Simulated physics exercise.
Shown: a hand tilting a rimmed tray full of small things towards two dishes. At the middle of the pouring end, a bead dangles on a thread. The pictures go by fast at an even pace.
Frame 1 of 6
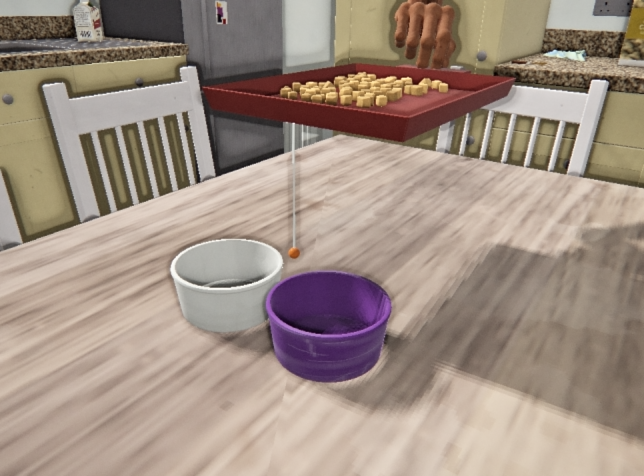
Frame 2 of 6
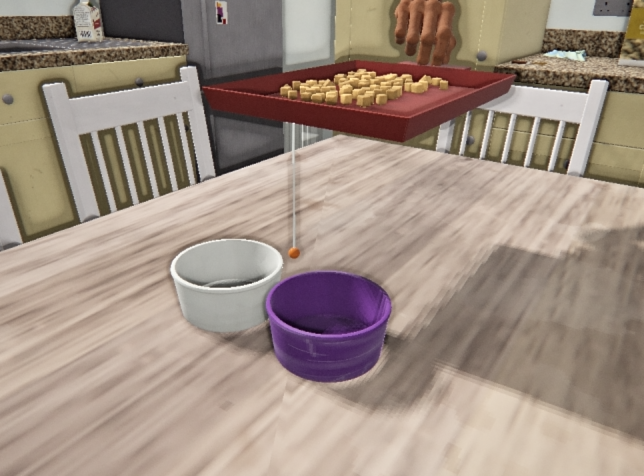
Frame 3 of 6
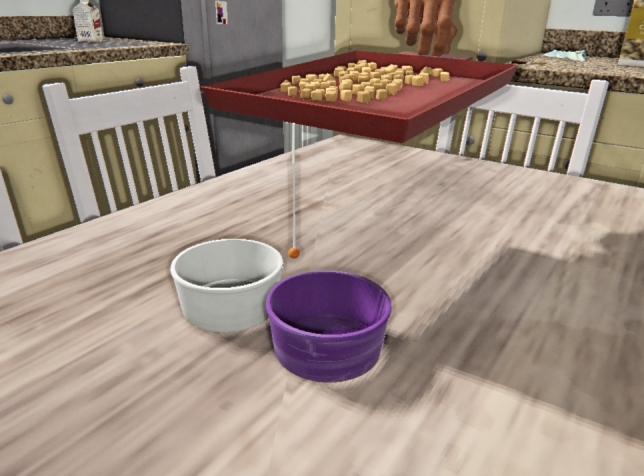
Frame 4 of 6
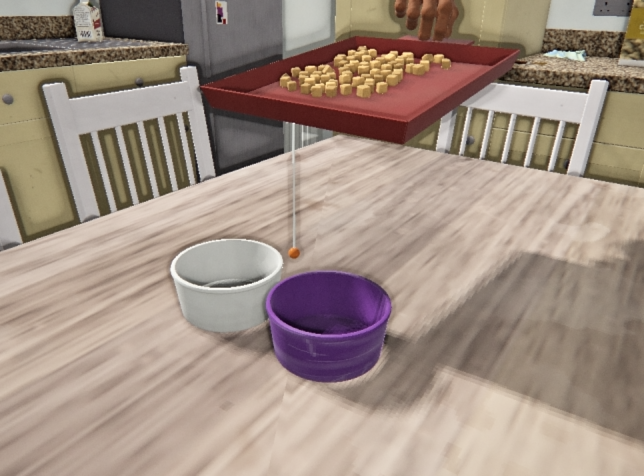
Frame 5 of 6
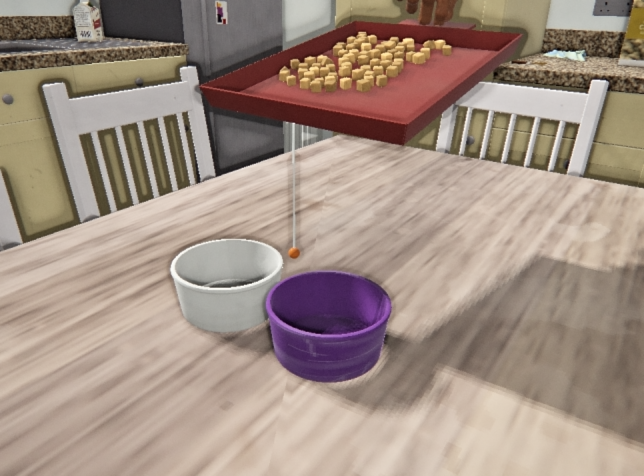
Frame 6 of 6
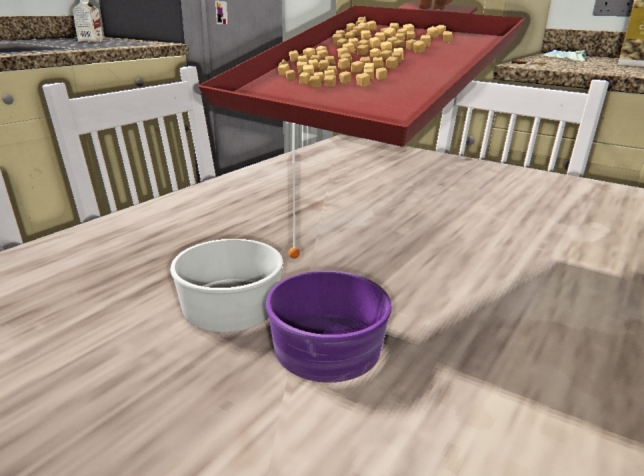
A hand raises the far side of a red tray of small cubes above two bowls.
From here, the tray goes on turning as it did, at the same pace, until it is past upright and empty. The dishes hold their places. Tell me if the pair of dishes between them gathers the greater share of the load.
The dishes will catch most of the load.
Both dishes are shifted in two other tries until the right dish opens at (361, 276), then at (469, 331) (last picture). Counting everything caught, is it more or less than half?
At place one not up to half; at place two not up to half.
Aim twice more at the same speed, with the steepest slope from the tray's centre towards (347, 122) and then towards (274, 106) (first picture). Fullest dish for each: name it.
Place one gives the rightmost dish, place two gives the leftmost dish.
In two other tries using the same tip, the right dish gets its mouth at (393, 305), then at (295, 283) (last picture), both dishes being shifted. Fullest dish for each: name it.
The dish at right, then the dish at right.
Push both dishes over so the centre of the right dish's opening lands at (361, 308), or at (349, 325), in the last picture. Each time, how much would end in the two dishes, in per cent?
In order: 60 percent and 90 percent.
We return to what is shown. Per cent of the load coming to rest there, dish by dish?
The left dish ends with 30 per cent of the load and the right dish with 50 per cent.
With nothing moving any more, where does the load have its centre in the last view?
About pixel (298, 332).
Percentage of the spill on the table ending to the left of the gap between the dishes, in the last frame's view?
That would be roughly 90 per cent.
Shortly afterwards, tray tipped steeply; all but a few on the tray; only a few in the air.
Next, tray tipped right over; all but a few on the tray; only a few in the right dish; only a few in the left dish; a little outside both.
Some moments later, tray tipped past a quarter turn; near half in the right dish; near a quarter in the left dish; near a quarter outside both.
In the end, tray tipped past a quarter turn; near half in the right dish; near a quarter in the left dish; near a quarter outside both.
